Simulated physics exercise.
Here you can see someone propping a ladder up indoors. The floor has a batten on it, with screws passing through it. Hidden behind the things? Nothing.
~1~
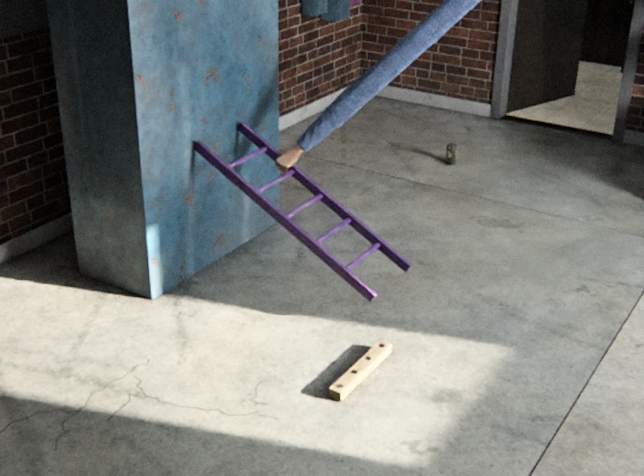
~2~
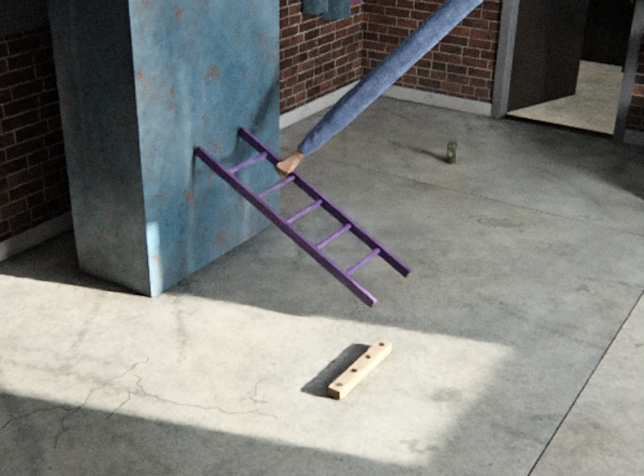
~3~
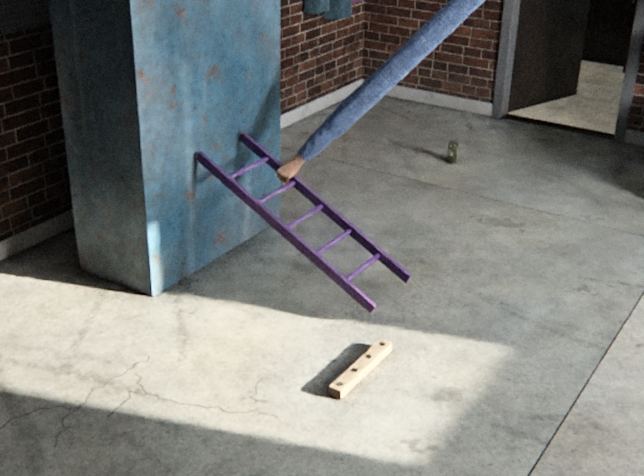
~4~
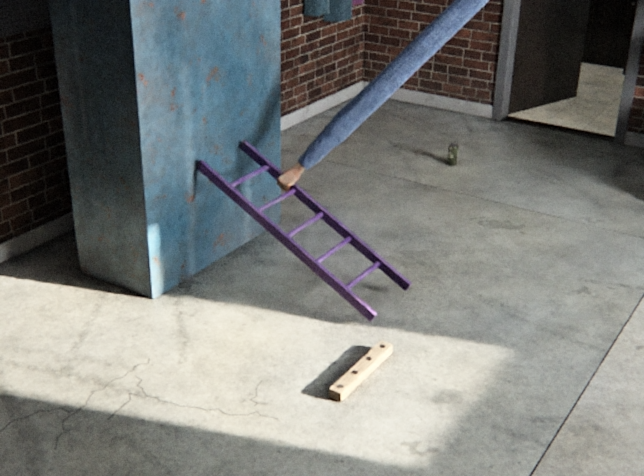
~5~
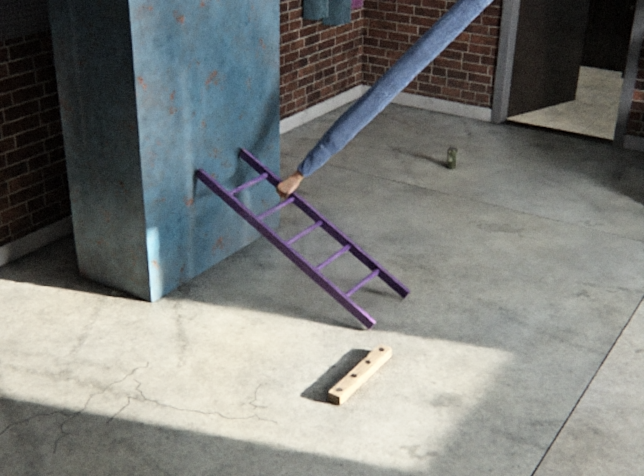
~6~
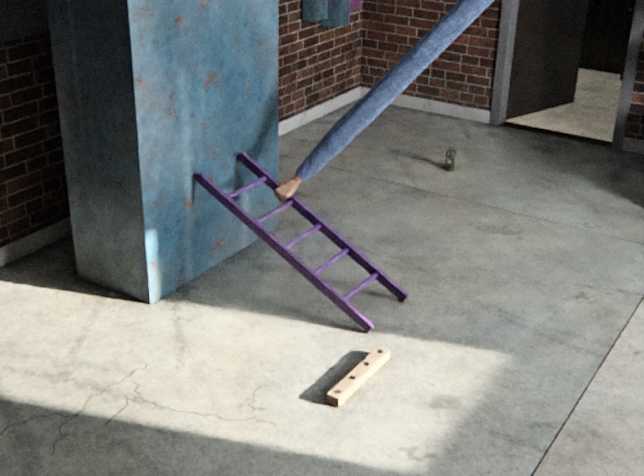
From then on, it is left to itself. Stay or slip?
Seems it can't keep its balance like that.
Then, 0.22 s on from there, purple ladder turned 7° from its first pose near (306, 250).
Then, 0.30 s on from there, purple ladder turned 16° from its first pose near (310, 266).
Then, 0.36 s on from there, purple ladder turned 25° from its first pose near (312, 283).
In the end, the purple ladder gives way at the feet, near (313, 288).
